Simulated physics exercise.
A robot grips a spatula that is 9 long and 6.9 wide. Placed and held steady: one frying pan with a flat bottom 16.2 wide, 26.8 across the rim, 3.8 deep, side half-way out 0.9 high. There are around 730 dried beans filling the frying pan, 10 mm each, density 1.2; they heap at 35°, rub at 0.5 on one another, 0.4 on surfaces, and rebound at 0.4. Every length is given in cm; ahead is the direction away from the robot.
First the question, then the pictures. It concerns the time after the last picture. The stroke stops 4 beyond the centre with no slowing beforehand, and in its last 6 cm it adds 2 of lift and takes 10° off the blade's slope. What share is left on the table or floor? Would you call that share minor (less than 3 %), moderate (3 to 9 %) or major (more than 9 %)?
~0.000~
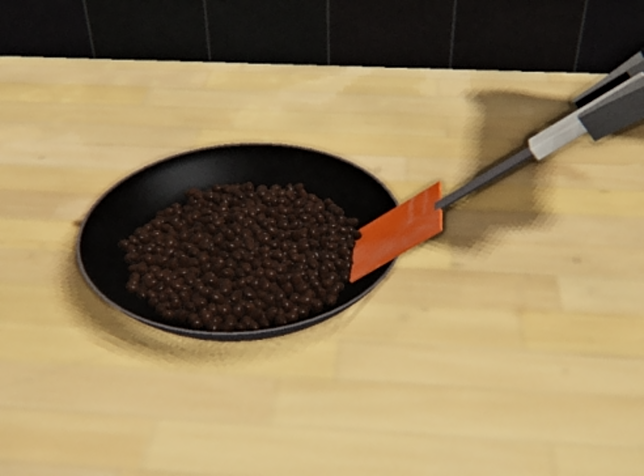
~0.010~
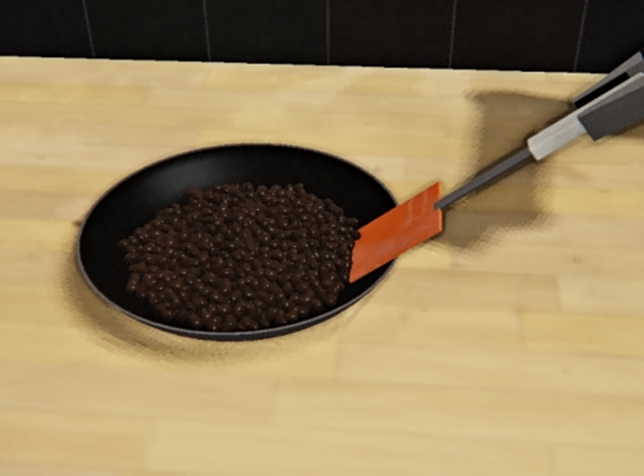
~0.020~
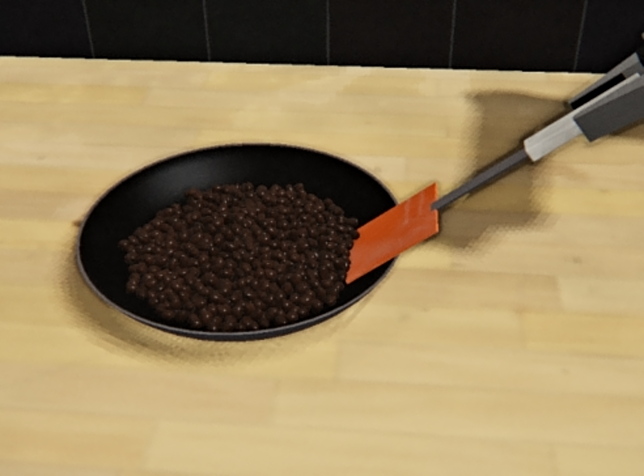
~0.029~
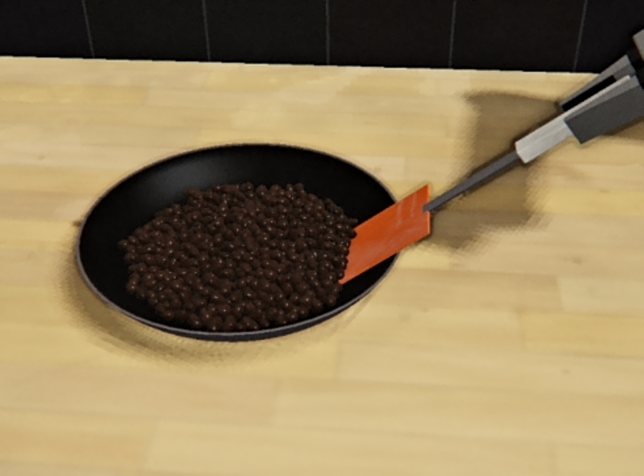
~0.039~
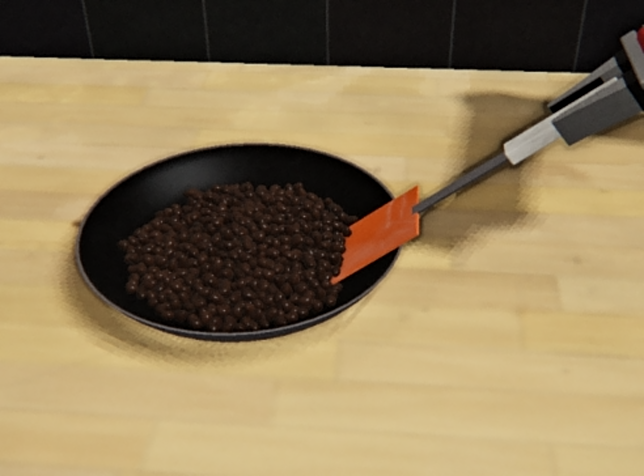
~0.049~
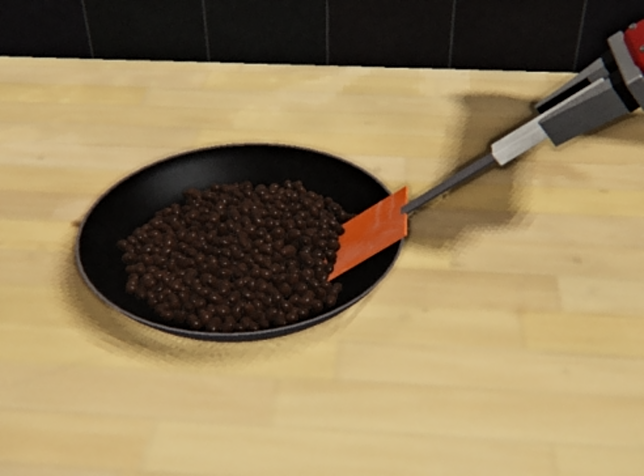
I would call it minor.
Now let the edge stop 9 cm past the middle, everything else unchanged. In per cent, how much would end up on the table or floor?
Close to 20 per cent would end on the table or floor.
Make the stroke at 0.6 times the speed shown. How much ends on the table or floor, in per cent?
Roughly 0 percent ends on the table or floor.
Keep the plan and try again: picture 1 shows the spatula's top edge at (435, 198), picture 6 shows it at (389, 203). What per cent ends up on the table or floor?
Around 5 per cent finishes there.
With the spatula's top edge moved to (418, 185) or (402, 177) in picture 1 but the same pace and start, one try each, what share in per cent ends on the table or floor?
First try around 0 percent, second around 0 percent.
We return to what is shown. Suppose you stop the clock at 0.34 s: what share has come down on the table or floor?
It works out to about 0 in a hundred.
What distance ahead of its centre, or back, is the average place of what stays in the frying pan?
The balance point lies close to 4.0 cm ahead.
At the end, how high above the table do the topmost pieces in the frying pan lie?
About 5.0 centimetres.
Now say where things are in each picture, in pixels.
The first frame shows the spatula top edge at (441, 205), sloping 39°; upper third of the load around (247, 241), from x 125 to 355, top at y 190; 727 in the frying pan.
The second frame shows the spatula top edge at (440, 205), sloping 39°; upper third of the load around (246, 241), from x 125 to 355, top at y 190.
The third frame shows the spatula top edge at (437, 206), sloping 39°; upper third of the load around (246, 241), from x 125 to 355, top at y 190.
The fourth frame shows the spatula top edge at (429, 208), sloping 39°; upper third of the load around (248, 240), from x 125 to 350, top at y 190.
The fifth frame shows the spatula top edge at (418, 209), sloping 39°; upper third of the load around (253, 240), from x 125 to 350, top at y 190.
The sixth frame shows the spatula top edge at (406, 210), sloping 39°; upper third of the load around (254, 237), from x 125 to 355, top at y 185; 727 in the frying pan.
After 0.09 s, sloping 39°, highest piece 6 above the table; 727 in the frying pan.
After 0.12 s, sloping 35°, highest piece 7 above the table; 727 in the frying pan.
After 0.34 s, sloping 29°, highest piece 5 above the table; 718 in the frying pan, 7 on the table or floor, 2 on the blade or in flight.
After 1.39 s, sloping 29°, highest piece 5 above the table; 717 in the frying pan, 10 on the table or floor.
In the end, 717 in the frying pan, 10 on the table or floor. That is 1 % on the table or floor.
